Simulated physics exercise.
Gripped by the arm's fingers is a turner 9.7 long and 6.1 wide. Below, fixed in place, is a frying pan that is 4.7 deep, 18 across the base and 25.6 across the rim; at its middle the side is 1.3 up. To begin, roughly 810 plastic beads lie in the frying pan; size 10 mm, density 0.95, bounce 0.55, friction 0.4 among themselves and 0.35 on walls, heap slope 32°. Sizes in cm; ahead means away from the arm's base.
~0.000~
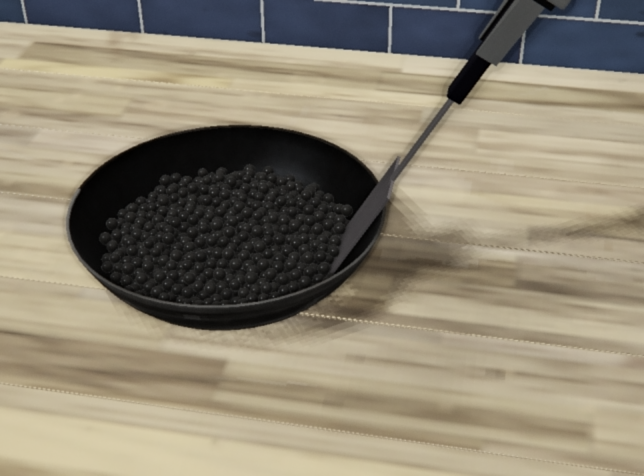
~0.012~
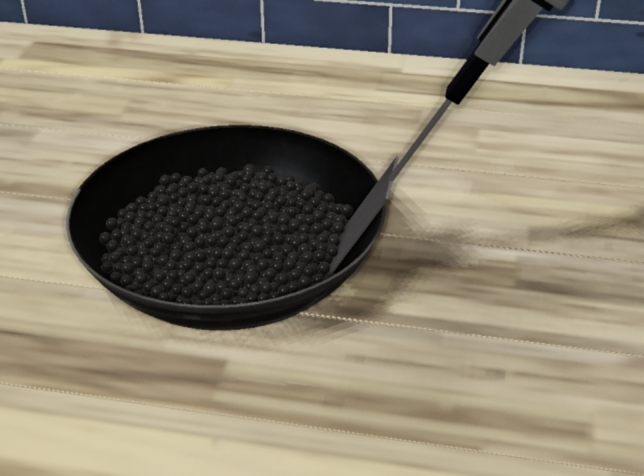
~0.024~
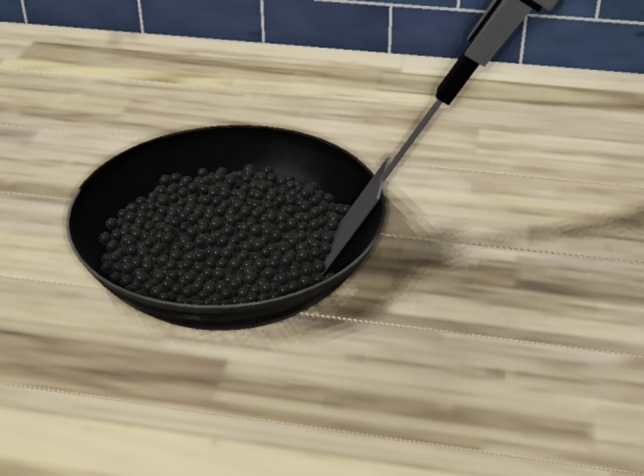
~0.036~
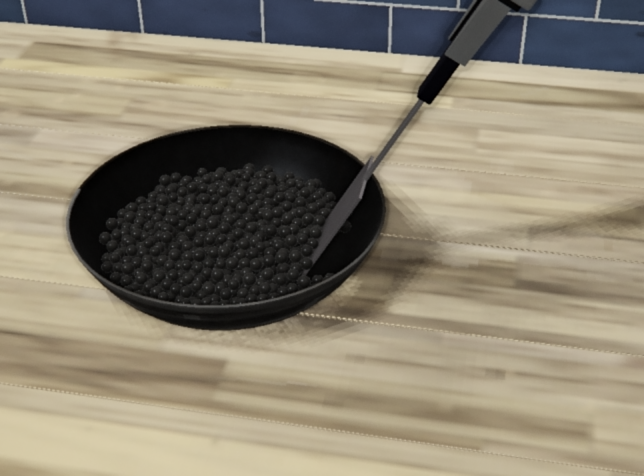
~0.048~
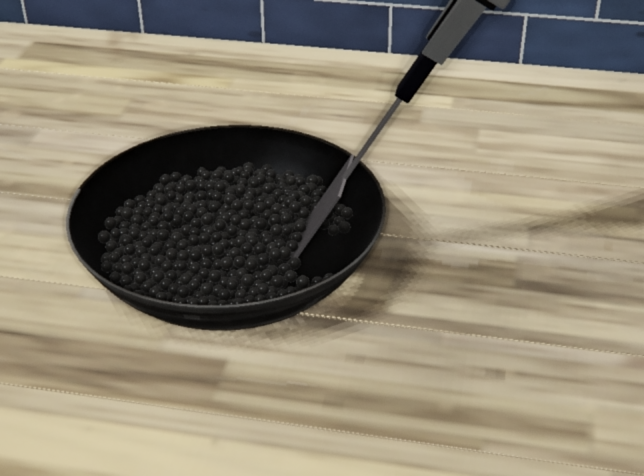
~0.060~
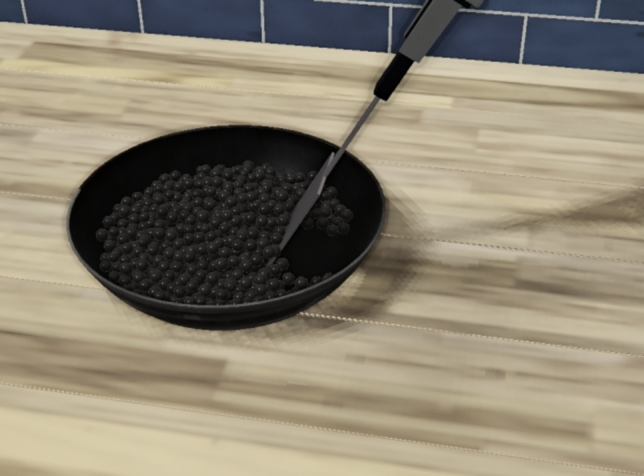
A turner slides left through the black beads in a frying pan, pushing some aside.
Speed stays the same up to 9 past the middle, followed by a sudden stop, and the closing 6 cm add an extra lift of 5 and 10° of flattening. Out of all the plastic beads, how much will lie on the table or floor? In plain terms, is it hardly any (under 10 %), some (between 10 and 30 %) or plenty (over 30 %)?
Some - between 10 and 30 %.
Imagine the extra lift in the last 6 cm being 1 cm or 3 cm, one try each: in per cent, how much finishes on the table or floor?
15 and 20 %.
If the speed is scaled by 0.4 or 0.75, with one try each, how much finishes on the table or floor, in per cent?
Estimates in order: 5 per cent, 15 per cent.
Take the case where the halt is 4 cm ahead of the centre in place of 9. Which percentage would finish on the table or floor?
In that case around 10 per cent.
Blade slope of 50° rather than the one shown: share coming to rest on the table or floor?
My guess is close to 20 per cent.
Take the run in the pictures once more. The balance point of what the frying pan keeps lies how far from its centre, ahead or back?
Ahead of centre, near 3.0 centimetres.
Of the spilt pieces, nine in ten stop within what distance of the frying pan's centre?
I'd put it at about 110 centimetres.
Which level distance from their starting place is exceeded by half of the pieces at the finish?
It comes to some 3 cm.
After 0.09 s, sloping 61°, highest piece 7 above the table; 809 in the frying pan.
After 0.12 s, sloping 59°, highest piece 9 above the table; 809 in the frying pan.
After 0.33 s, sloping 51°, highest piece 15 above the table; 664 in the frying pan, 62 on the table or floor, 83 on the blade or in flight.
After 1.38 s, sloping 51°, highest piece 5 above the table; 664 in the frying pan, 145 on the table or floor.
In the end, 664 in the frying pan, 145 on the table or floor. That is 18 % on the table or floor.
